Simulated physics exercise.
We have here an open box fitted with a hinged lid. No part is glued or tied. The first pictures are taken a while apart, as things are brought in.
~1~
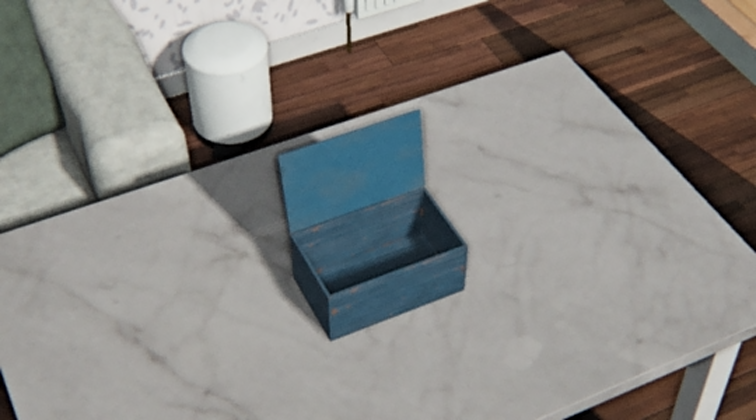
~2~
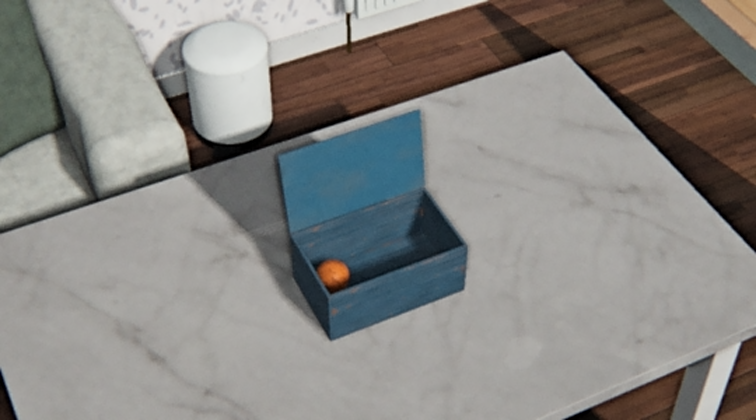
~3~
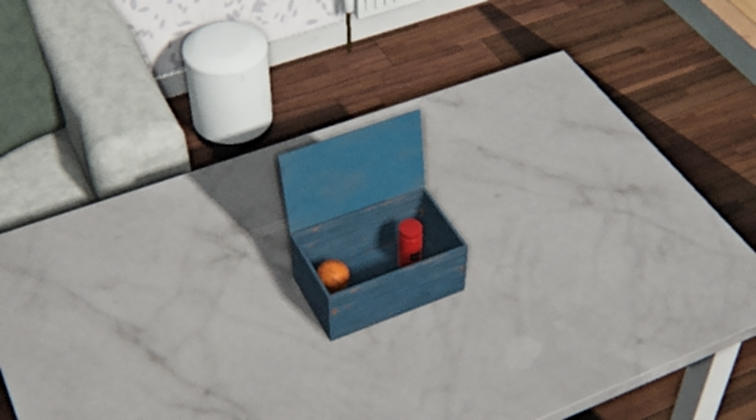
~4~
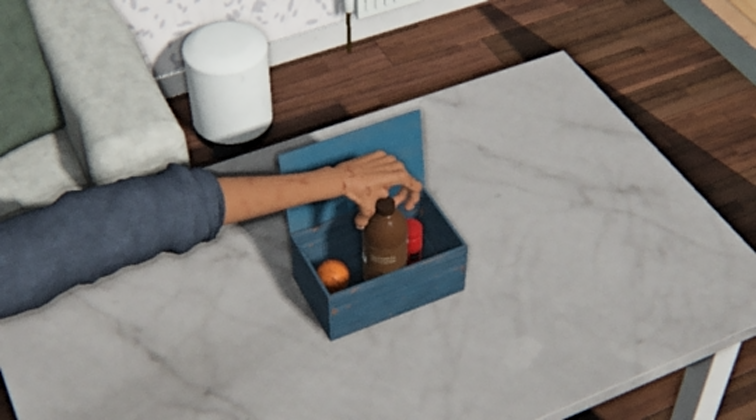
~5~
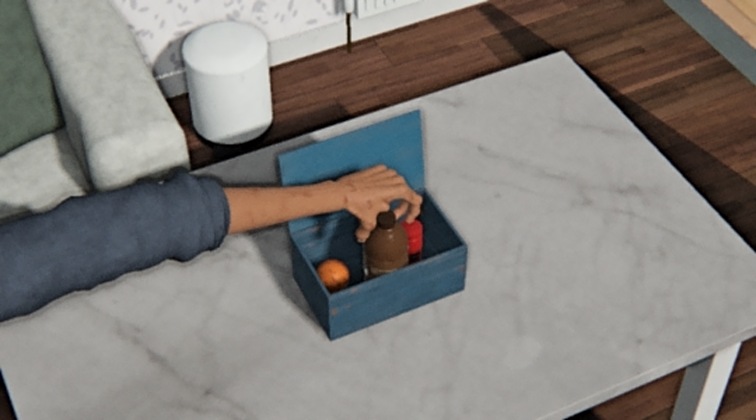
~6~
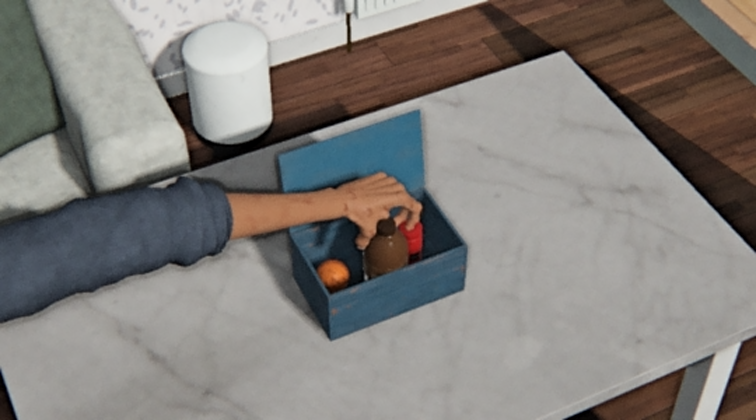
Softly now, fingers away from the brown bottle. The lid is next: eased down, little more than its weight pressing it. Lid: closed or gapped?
Gapped.
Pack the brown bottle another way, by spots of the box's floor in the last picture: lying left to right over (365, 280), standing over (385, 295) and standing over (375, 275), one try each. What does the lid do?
At first it manages to shut, the second time it fails to shut, and the third time it fails to shut.
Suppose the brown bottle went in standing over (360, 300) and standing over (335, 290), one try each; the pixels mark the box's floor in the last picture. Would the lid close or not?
Try 1: Lid not shut; try 2: Lid shut.
Then, 1.10 s on from there, lid starting down.
Then, 1.50 s on from there, lid 66° above the rim.
Then, 1.80 s on from there, lid 46° above the rim.
Then, 3.70 s on from there, lid 37° above the rim.
In the end, lid 37° above the rim; all 3 unmoved. At the end, from the last picture's camera, brown bottle near (386, 260).
